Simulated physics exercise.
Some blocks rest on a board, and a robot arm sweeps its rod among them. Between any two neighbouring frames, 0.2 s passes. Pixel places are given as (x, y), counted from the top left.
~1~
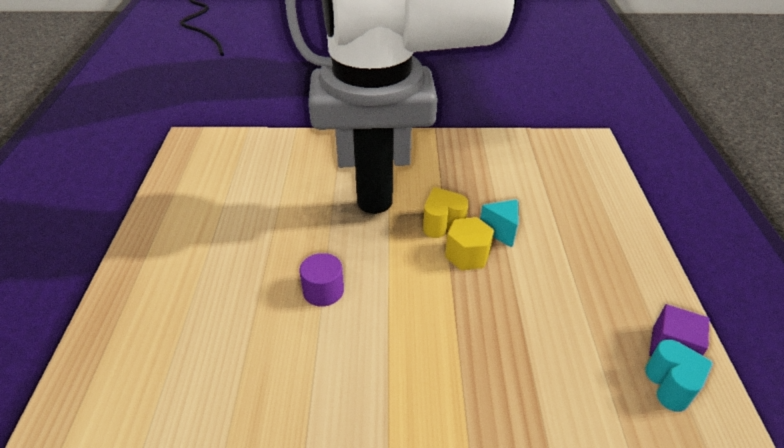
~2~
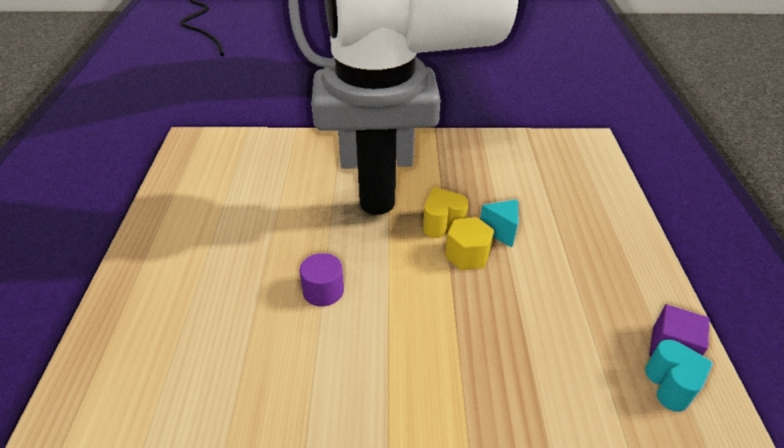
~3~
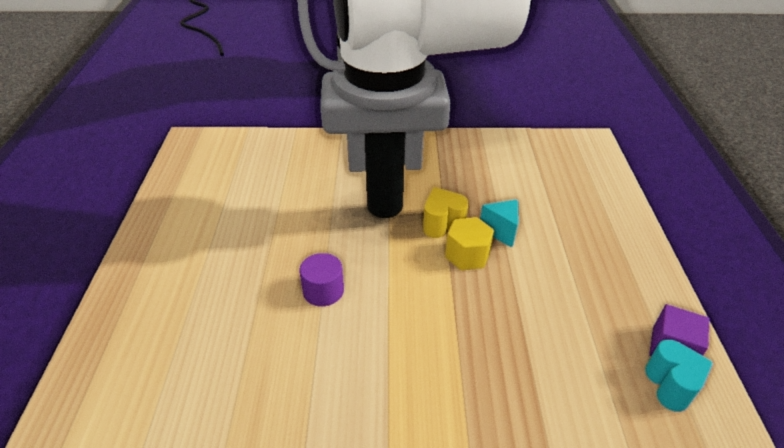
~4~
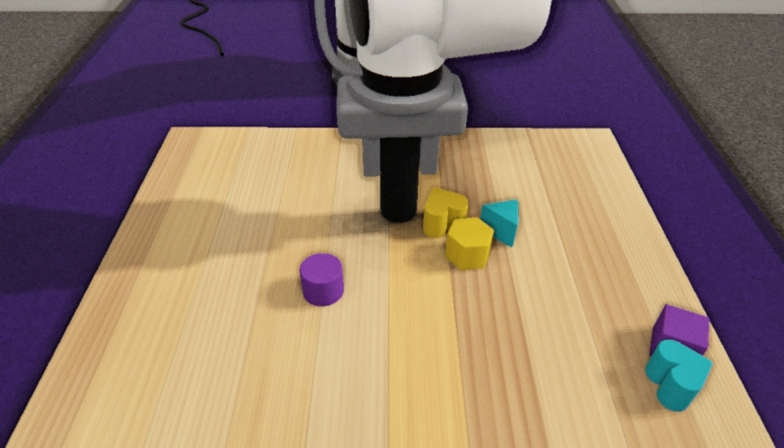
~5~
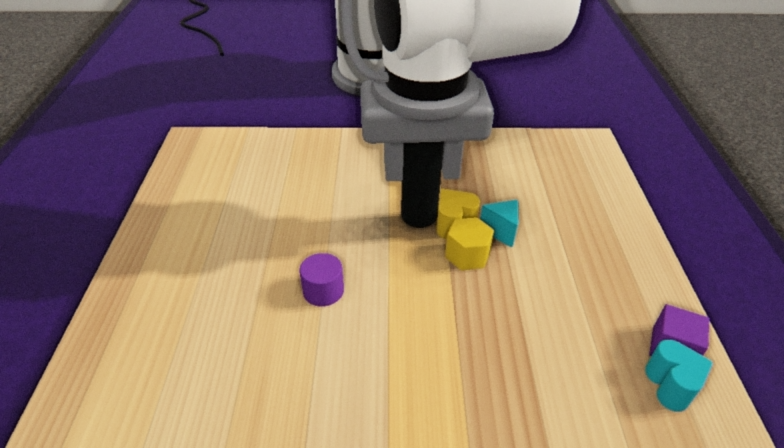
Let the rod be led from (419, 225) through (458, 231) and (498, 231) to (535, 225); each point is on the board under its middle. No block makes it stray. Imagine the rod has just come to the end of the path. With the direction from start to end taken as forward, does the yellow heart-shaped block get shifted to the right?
Going by the path, no.
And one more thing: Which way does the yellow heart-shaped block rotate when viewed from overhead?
From above, it looks like the yellow heart-shaped block goes counterclockwise.
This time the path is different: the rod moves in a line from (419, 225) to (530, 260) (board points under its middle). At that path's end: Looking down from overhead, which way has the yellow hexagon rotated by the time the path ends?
From overhead, clockwise.
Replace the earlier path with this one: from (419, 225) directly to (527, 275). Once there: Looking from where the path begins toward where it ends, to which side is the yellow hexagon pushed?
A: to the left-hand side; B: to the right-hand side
My answer is option B.
On the path given first. One third of the way, rod (460, 223); yellow heart-shaped block (494, 198), turned 45° anticlockwise; yellow hexagon (478, 235), turned 20° clockwise; turquoise triangular piece (522, 209), turned 55° clockwise.
Two thirds of the way, rod (499, 223); yellow heart-shaped block (526, 193), turned 50° anticlockwise; yellow hexagon (483, 238), turned 35° clockwise; turquoise triangular piece (554, 211), turned 95° clockwise.
At the end, rod (537, 217); yellow heart-shaped block (551, 182), turned 85° anticlockwise; yellow hexagon (483, 238), turned 35° clockwise; turquoise triangular piece (572, 213), turned 90° clockwise.
